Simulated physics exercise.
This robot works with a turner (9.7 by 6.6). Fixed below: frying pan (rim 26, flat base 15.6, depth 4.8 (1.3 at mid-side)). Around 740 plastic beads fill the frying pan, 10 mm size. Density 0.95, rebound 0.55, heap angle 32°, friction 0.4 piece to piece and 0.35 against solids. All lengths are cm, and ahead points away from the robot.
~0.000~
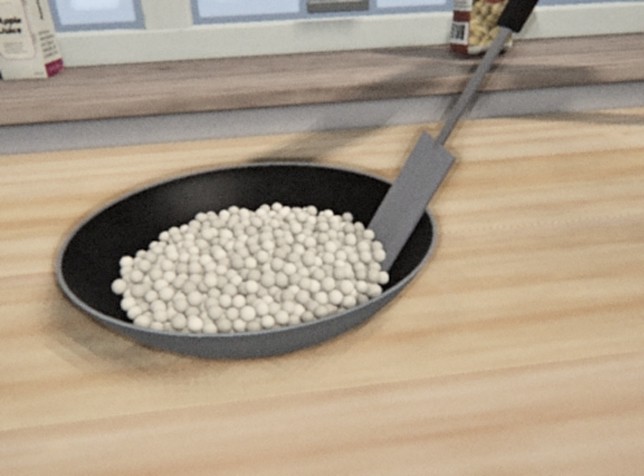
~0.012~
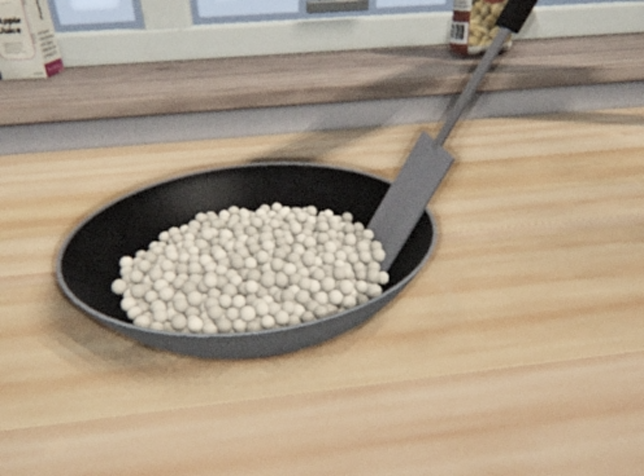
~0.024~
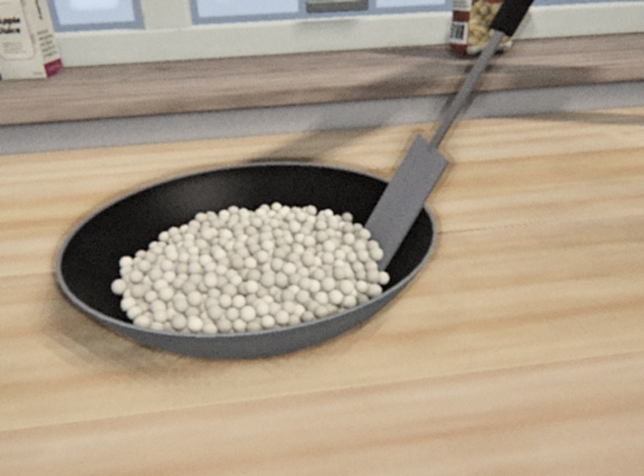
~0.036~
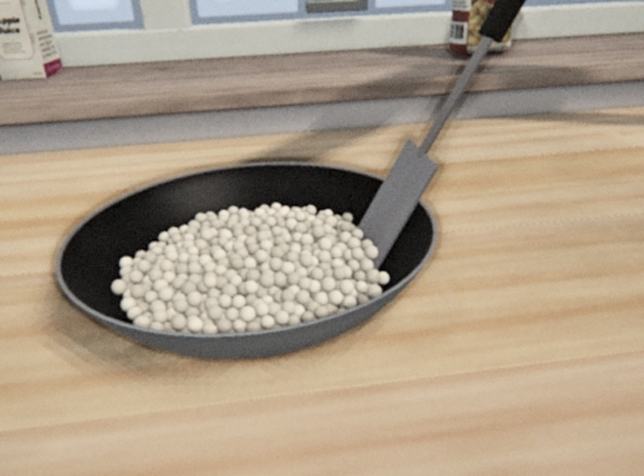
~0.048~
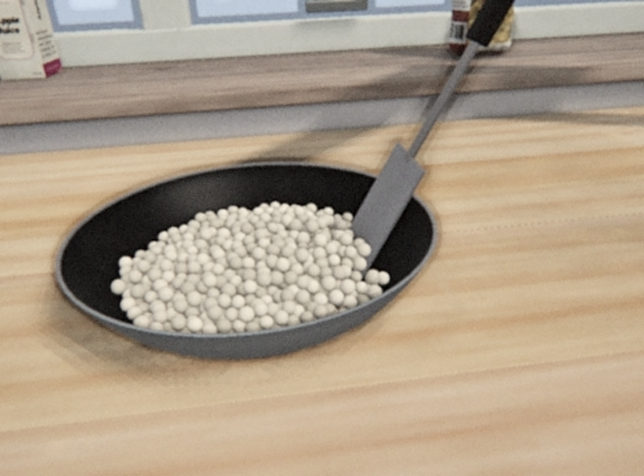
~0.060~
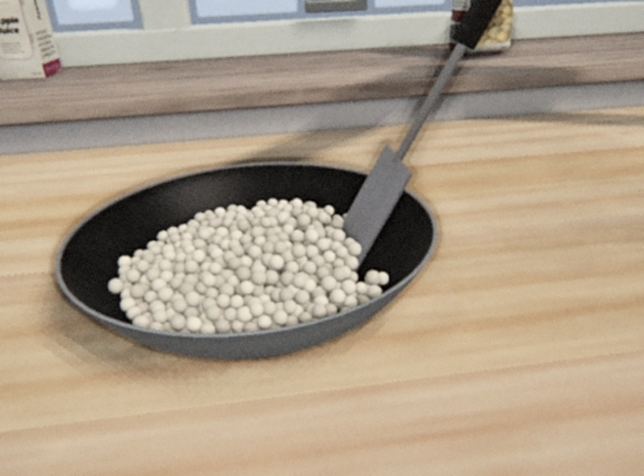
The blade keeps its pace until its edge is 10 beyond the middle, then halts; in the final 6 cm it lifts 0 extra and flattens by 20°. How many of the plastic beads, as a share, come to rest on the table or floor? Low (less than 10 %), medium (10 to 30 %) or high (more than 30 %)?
On the table or floor the share is medium, 10 to 30 %.
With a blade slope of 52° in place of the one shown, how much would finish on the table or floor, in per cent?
In that case some 15 per cent.
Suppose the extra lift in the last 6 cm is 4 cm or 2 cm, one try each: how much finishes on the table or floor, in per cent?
About 20 and 20 per cent.
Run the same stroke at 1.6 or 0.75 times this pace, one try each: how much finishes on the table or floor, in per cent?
About 25 and 10 per cent.
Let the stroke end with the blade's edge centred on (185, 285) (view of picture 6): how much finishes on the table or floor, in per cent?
Some 0 per cent.
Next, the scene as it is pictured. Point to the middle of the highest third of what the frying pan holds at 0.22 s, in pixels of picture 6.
At about (166, 248).
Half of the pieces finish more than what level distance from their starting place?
About 3 cm.
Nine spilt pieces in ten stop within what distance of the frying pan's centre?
About 30 cm.
After 0.14 s, sloping 61°, highest piece 6 above the table; 744 in the frying pan.
After 0.22 s, sloping 56°, highest piece 6 above the table; 744 in the frying pan.
After 0.46 s, sloping 41°, highest piece 6 above the table; 637 in the frying pan, 96 on the table or floor, 11 on the blade or in flight.
After 1.51 s, sloping 41°, highest piece 6 above the table; 637 in the frying pan, 107 on the table or floor.
At rest, 637 in the frying pan, 107 on the table or floor. That is 14 % on the table or floor.
